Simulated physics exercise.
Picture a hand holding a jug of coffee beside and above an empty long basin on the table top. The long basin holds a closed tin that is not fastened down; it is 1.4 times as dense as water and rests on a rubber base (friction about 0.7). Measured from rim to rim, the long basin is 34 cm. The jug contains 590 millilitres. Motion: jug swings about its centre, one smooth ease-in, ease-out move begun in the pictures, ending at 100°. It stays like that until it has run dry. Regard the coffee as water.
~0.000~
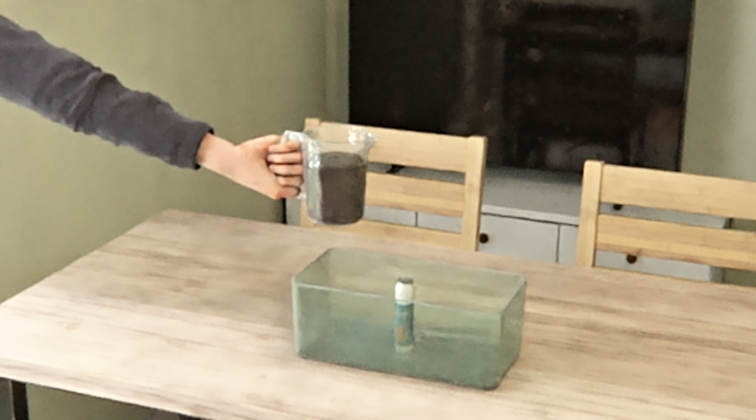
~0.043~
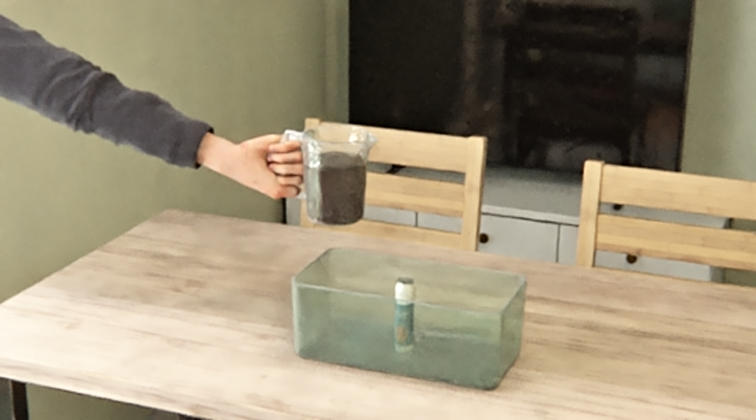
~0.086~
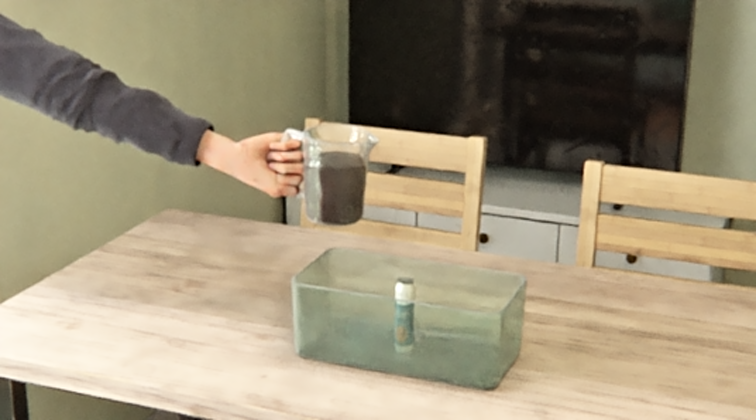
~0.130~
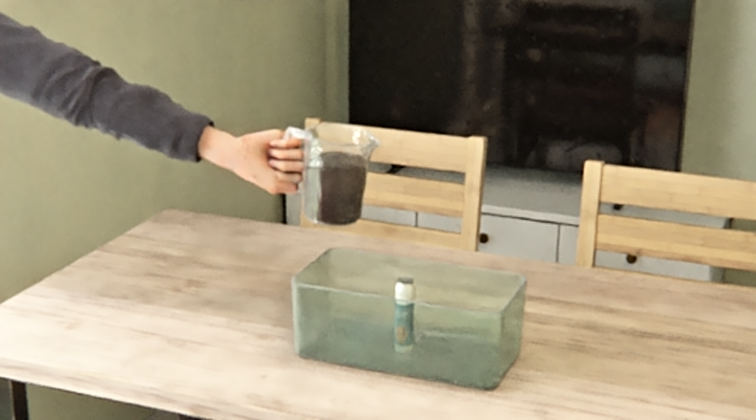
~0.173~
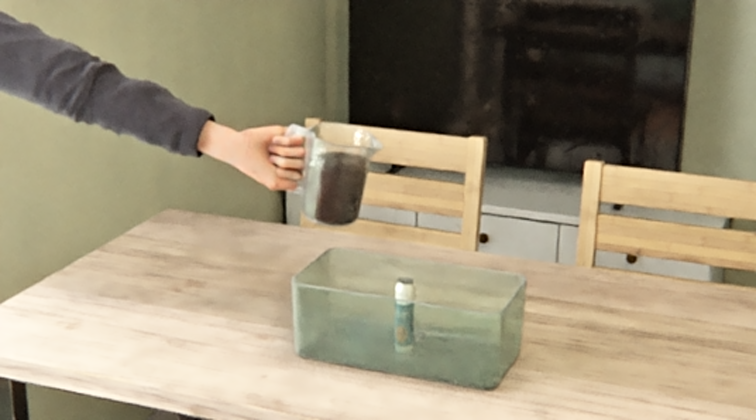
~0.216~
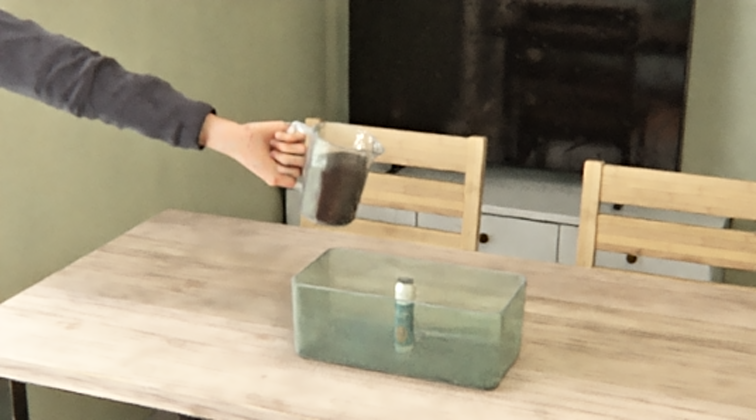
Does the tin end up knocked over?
It is going to cope.
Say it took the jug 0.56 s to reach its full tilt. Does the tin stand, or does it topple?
Then the tin does not tip.
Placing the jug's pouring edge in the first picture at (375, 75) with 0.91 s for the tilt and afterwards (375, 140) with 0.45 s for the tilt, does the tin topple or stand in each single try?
Trial 1 - tin stays standing; trial 2 - tin stays standing.
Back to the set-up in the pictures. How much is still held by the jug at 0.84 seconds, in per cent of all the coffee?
Around 40 in a hundred is still there.
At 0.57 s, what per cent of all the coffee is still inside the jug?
I'd put it near 92 percent.
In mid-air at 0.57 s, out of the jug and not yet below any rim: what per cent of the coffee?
I'd say close to 9 per cent.
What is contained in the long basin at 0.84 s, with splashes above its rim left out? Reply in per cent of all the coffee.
Some 34 percent of the total.
By 0.57 s the tilt is 70° and 91 per cent is still to pour; the tin stands where it began.
By 0.84 s the tilt is 98° and 41 per cent is still to pour; the tin stands where it began.
By 1.11 s the tilt is 100° and 7 per cent is still to pour; the tin stands where it began.
By 1.41 s the tilt is 100° and 1 per cent is still to pour; the tin stands where it began.
At rest the tin stands where it began.
